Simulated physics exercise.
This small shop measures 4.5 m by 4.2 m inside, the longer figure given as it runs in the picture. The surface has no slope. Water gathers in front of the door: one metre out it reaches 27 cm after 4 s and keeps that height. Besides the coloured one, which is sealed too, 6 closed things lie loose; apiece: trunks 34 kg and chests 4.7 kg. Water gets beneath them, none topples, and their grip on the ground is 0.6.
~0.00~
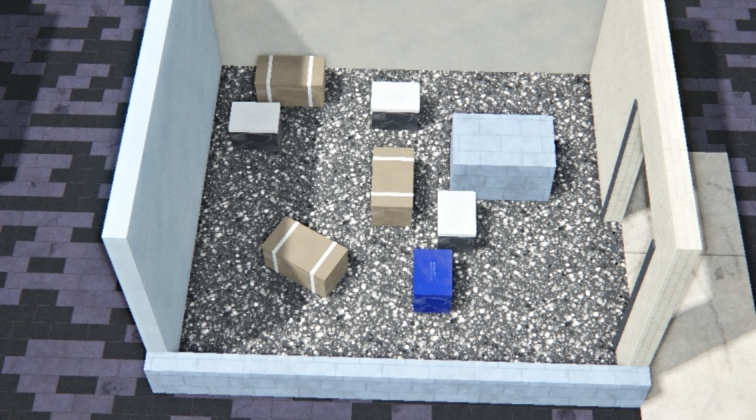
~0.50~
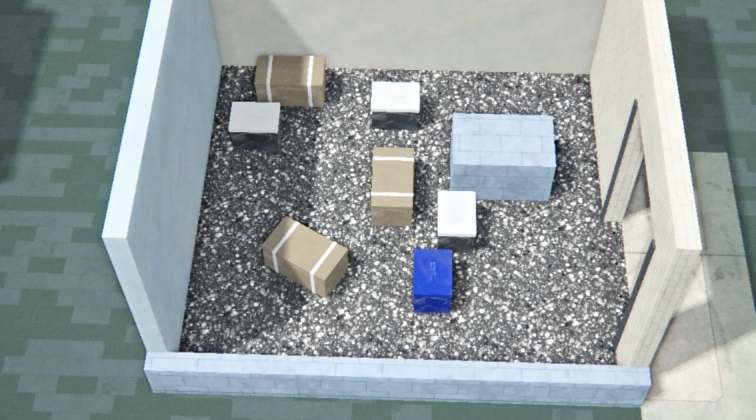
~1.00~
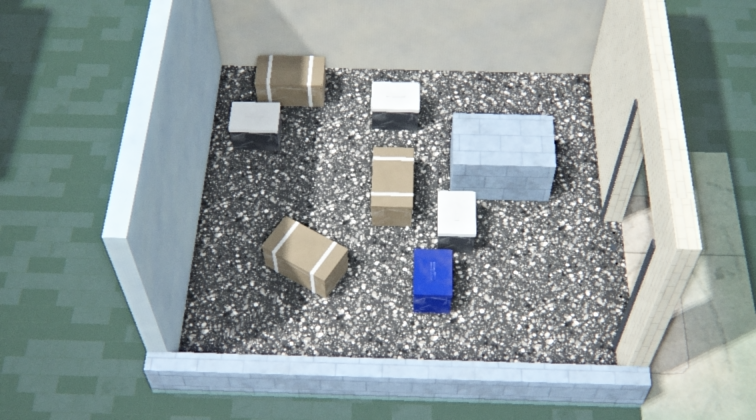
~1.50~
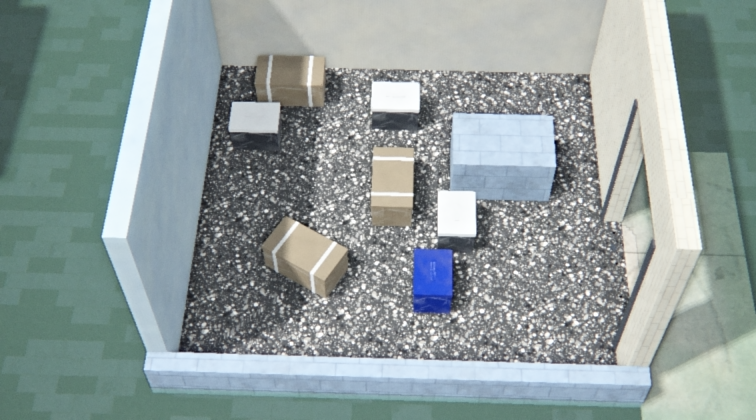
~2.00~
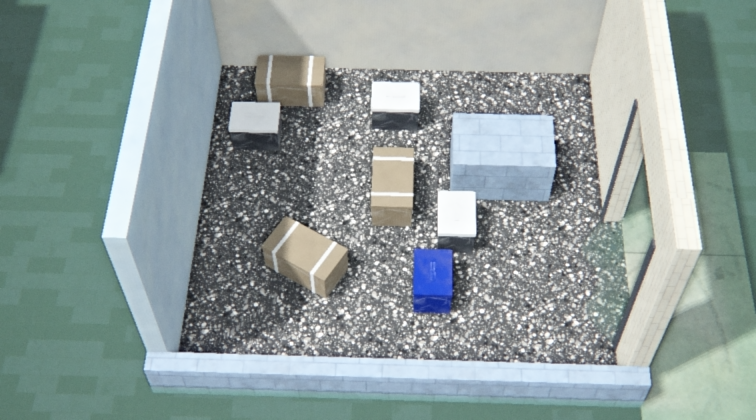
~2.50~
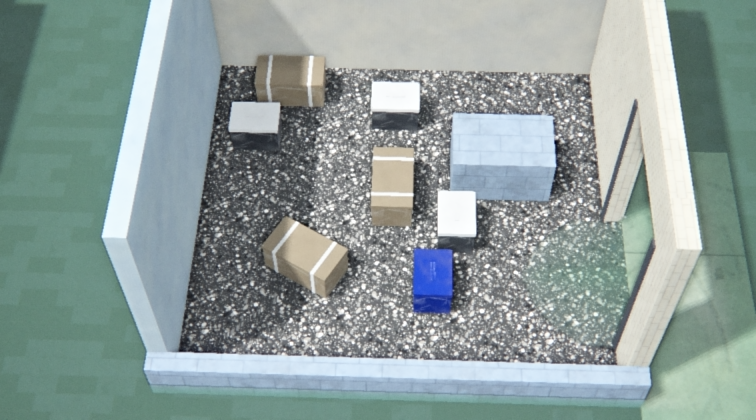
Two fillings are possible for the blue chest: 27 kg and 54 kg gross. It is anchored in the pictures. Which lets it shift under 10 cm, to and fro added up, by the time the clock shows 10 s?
I expect that only the higher weight holds it.
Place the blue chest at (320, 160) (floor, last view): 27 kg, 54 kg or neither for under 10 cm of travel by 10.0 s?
The smaller is enough.
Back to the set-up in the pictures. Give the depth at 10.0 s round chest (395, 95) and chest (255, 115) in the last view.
About 10 and 17 cm.
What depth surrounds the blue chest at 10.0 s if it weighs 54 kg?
About 11 cm.
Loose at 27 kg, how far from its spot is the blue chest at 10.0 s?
Roughly 250 cm.
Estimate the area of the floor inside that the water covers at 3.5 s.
Some 3.5 m2.
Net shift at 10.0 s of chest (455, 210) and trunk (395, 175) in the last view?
In turn: 200 cm, 150 cm.
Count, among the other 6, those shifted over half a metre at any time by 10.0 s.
I count 6.
After 3.5 s the blue chest would be 0 cm from its start with 27 kg and 0 cm from its start with 54 kg; 4 cm of water round it then.
After 4.5 s the blue chest would be 4 cm from its start with 27 kg and 0 cm from its start with 54 kg; 7 cm of water round it then.
After 7.0 s the blue chest would be 88 cm from its start with 27 kg and 0 cm from its start with 54 kg; 10 cm of water round it then.
After 10.0 s the blue chest would be 238 cm from its start with 27 kg and 0 cm from its start with 54 kg; 11 cm of water round it then.
